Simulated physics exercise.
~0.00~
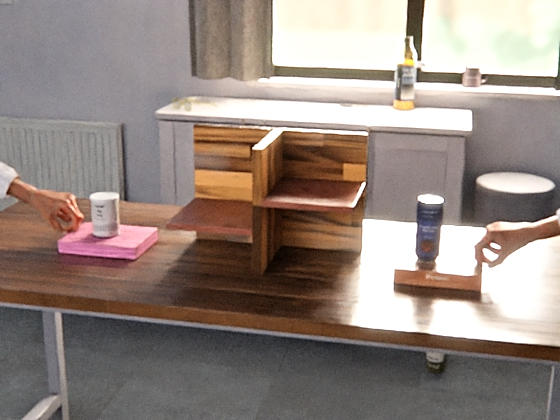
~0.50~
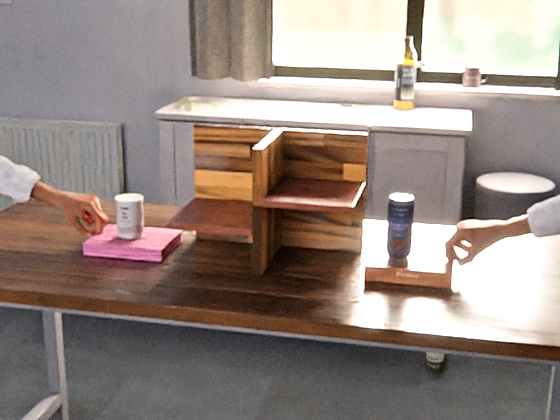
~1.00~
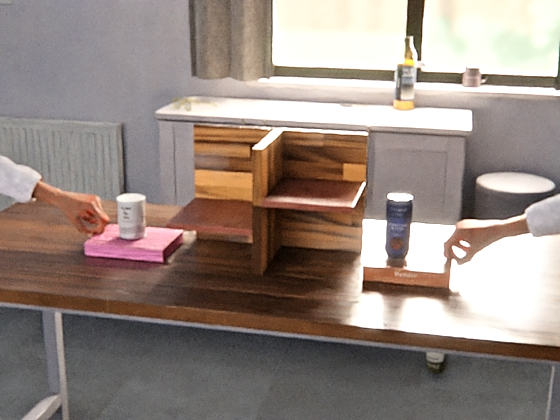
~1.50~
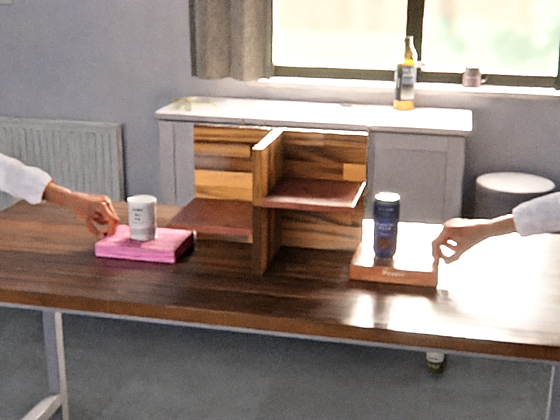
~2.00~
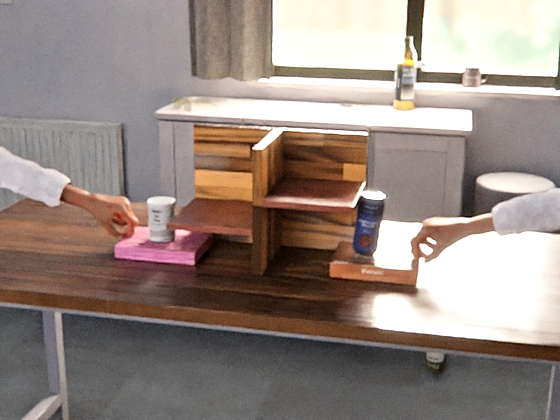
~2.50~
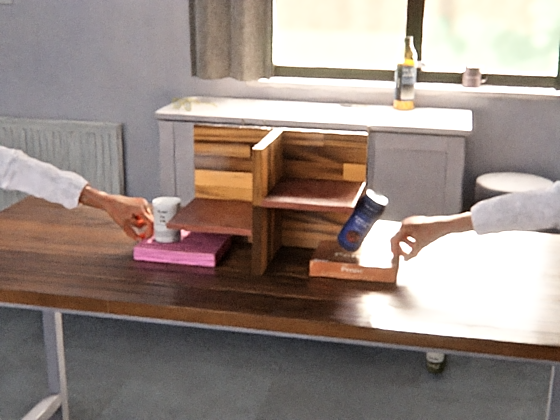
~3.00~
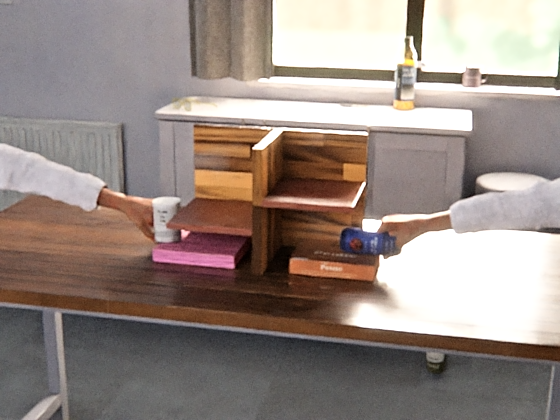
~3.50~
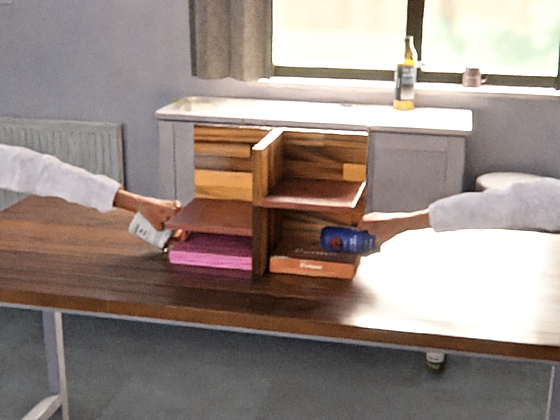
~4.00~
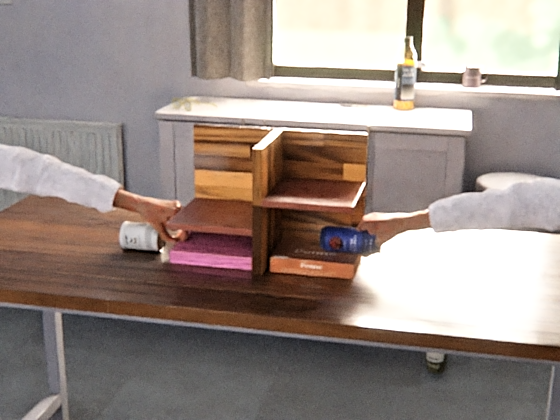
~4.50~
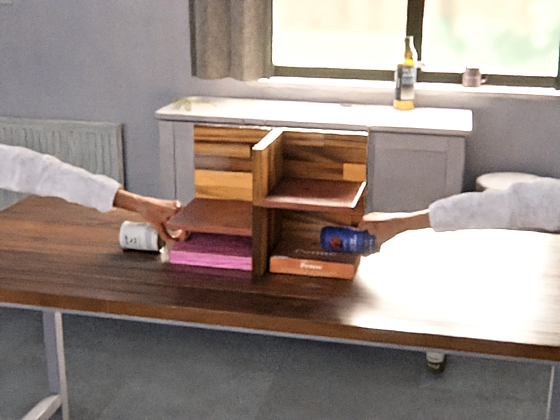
A pink board carrying a white tin and an orange packet carrying a blue can are pushed inward by two hands beneath a wooden rack's side shelves; the can tips against one shelf, then the tin is knocked off the other, and both end on their sides.
